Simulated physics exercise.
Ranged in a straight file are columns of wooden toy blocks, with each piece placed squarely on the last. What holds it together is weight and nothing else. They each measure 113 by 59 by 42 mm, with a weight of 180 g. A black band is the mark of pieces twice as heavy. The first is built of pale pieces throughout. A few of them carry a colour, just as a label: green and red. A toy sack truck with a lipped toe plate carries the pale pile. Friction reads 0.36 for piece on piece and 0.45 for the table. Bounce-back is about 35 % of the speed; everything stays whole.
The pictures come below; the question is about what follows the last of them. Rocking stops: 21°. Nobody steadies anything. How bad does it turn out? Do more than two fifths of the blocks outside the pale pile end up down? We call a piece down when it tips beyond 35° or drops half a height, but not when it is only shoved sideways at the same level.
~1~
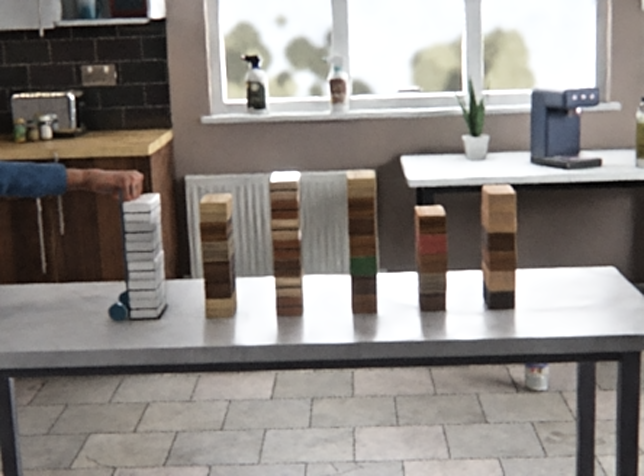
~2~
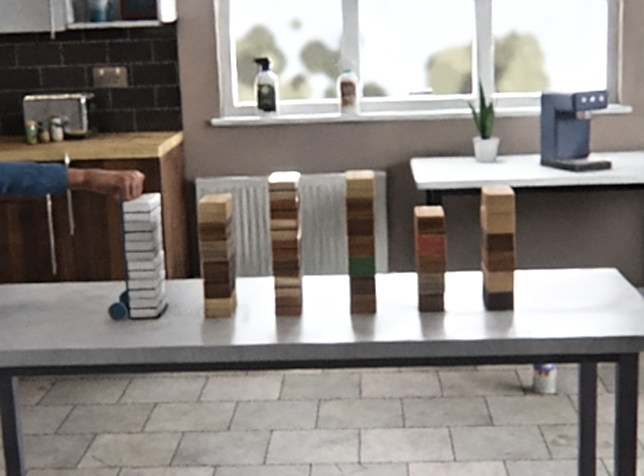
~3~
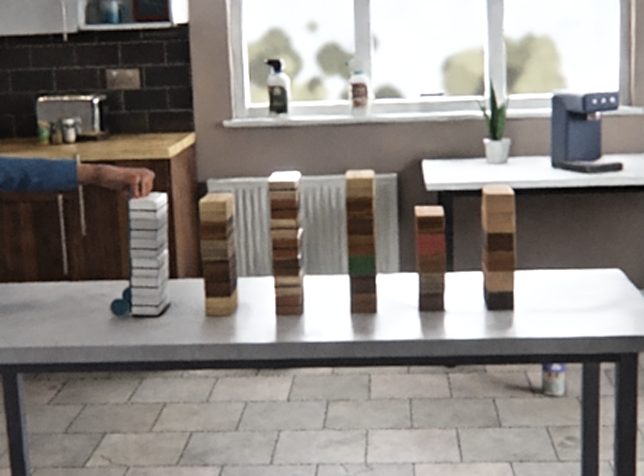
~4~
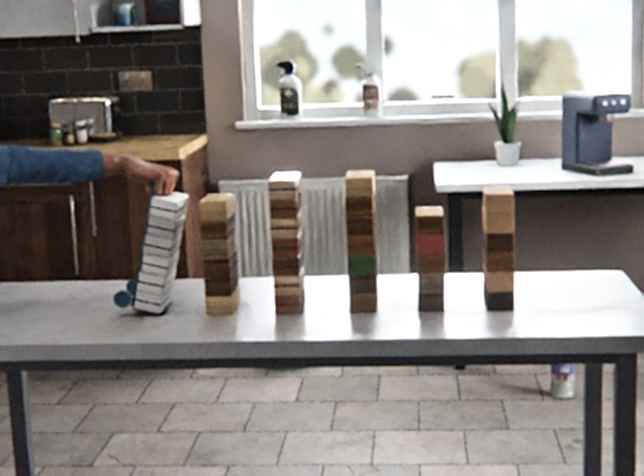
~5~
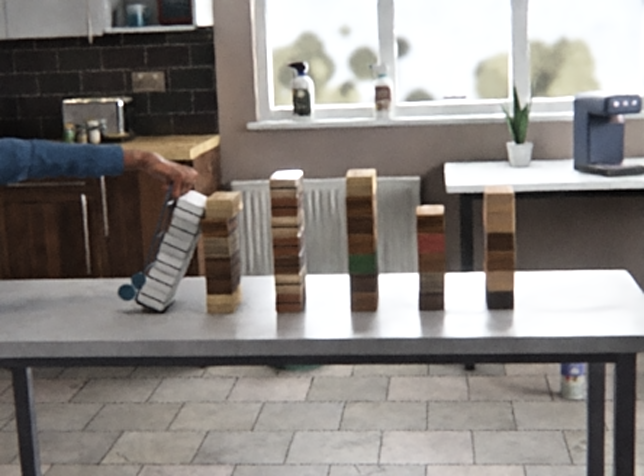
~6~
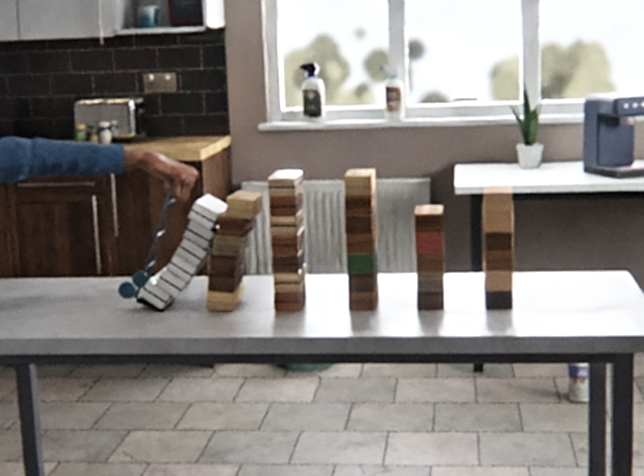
Yes, over two fifths do.
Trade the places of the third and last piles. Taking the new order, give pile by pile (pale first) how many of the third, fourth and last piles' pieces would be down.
Third 6, fourth 7, last 7.
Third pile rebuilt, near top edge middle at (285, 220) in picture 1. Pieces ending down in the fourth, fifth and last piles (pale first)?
The tally would be fourth 6, then fifth 5, then last 6.
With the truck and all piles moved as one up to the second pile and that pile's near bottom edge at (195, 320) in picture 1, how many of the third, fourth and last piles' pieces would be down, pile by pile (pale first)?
Down per pile: Third 6; fourth 7; last 5.
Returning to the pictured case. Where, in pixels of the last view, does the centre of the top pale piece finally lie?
Close to (263, 252).
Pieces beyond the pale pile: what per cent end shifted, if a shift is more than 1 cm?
It comes to 100 percent shifted.
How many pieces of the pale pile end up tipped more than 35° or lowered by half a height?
5 pale pieces.
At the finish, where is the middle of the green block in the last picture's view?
Roughly (421, 275).
Then, 0.18 s past the last view, 6 of the pale pile down; none of the 31 other blocks down, 11 disturbed.
Then, 0.52 s past the last view, 6 of the pale pile down; 12 of the 31 other blocks down; green block 15° from how it stood.
Then, 0.76 s past the last view, 6 of the pale pile down; 21 of the 31 other blocks down; green block 39° from how it stood, 36 mm lower; red block 20° from how it stood, 18 mm lower.
Then, 1.24 s past the last view, 6 of the pale pile down; 29 of the 31 other blocks down; red block on its side; green block 39° from how it stood, 39 mm lower.
In the end, 5 of the pale pile down; 29 of the 31 other blocks down; red block on its side; green block 39° from how it stood, 39 mm lower. That is 94 per cent. From the last view, middles, red block near (543, 263), green block near (421, 275).
